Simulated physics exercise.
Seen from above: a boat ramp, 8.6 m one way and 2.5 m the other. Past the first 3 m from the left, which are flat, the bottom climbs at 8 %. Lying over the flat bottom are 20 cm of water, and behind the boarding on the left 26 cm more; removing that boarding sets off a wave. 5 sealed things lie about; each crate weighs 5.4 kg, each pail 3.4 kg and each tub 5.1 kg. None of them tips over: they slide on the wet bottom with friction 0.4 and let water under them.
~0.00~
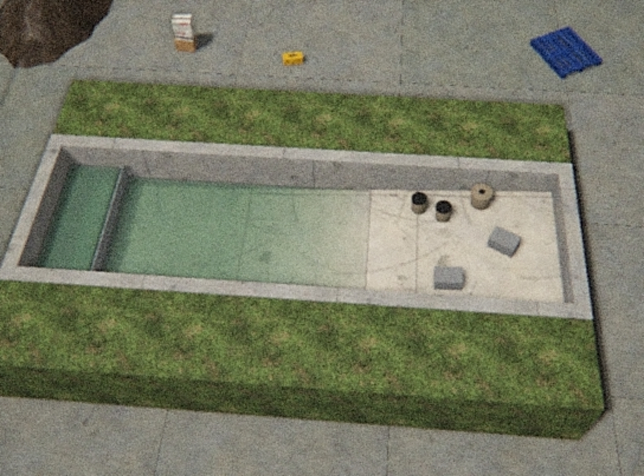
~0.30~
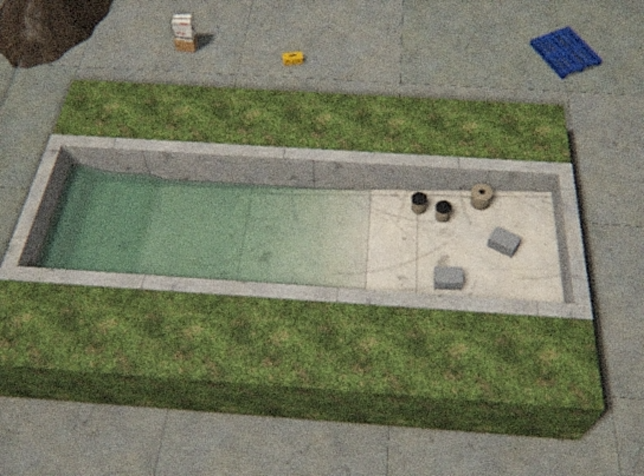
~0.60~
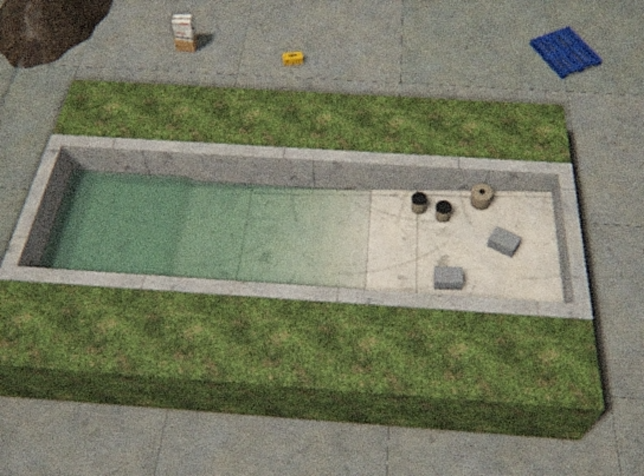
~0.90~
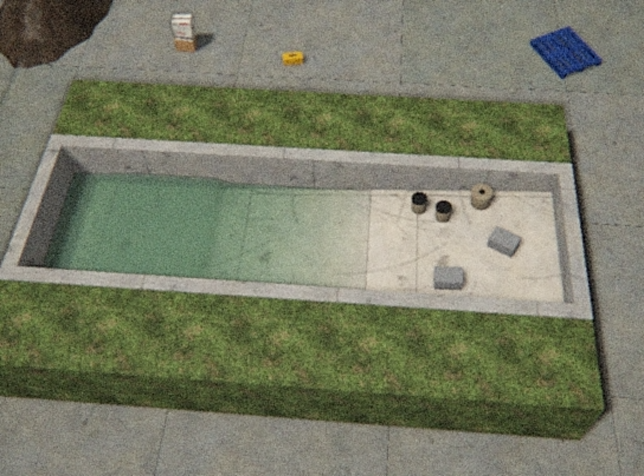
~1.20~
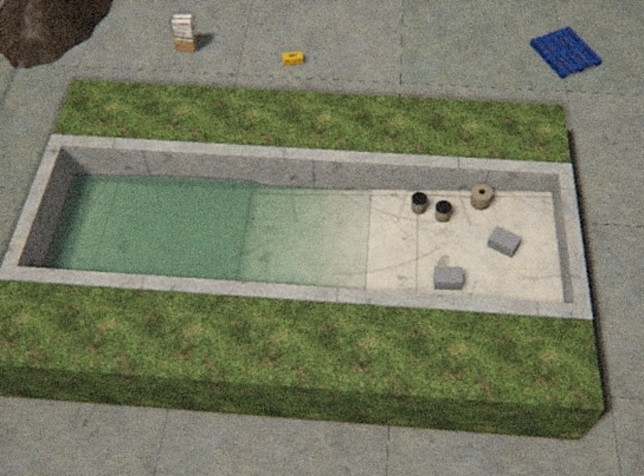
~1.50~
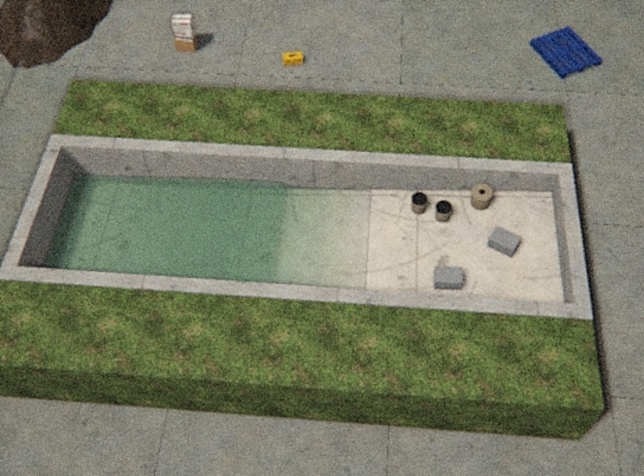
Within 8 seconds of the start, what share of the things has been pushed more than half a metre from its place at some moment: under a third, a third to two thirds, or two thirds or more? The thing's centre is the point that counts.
The tally is between one third and two thirds.
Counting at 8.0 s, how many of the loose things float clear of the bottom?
I count 1.
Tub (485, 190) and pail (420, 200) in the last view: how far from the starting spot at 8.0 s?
20 cm and 80 cm respectively.
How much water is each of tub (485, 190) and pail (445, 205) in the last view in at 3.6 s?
Roughly 3 and 4 cm.
After 2.1 s 0 of 5 are over 50 cm from their spots; 0 afloat.
After 3.6 s 1 of 5 are over 50 cm from their spots; 0 afloat.
After 5.6 s 1 of 5 are over 50 cm from their spots; 1 afloat.
After 8.0 s 2 of 5 are over 50 cm from their spots, and 3 have been at some point; 1 afloat.
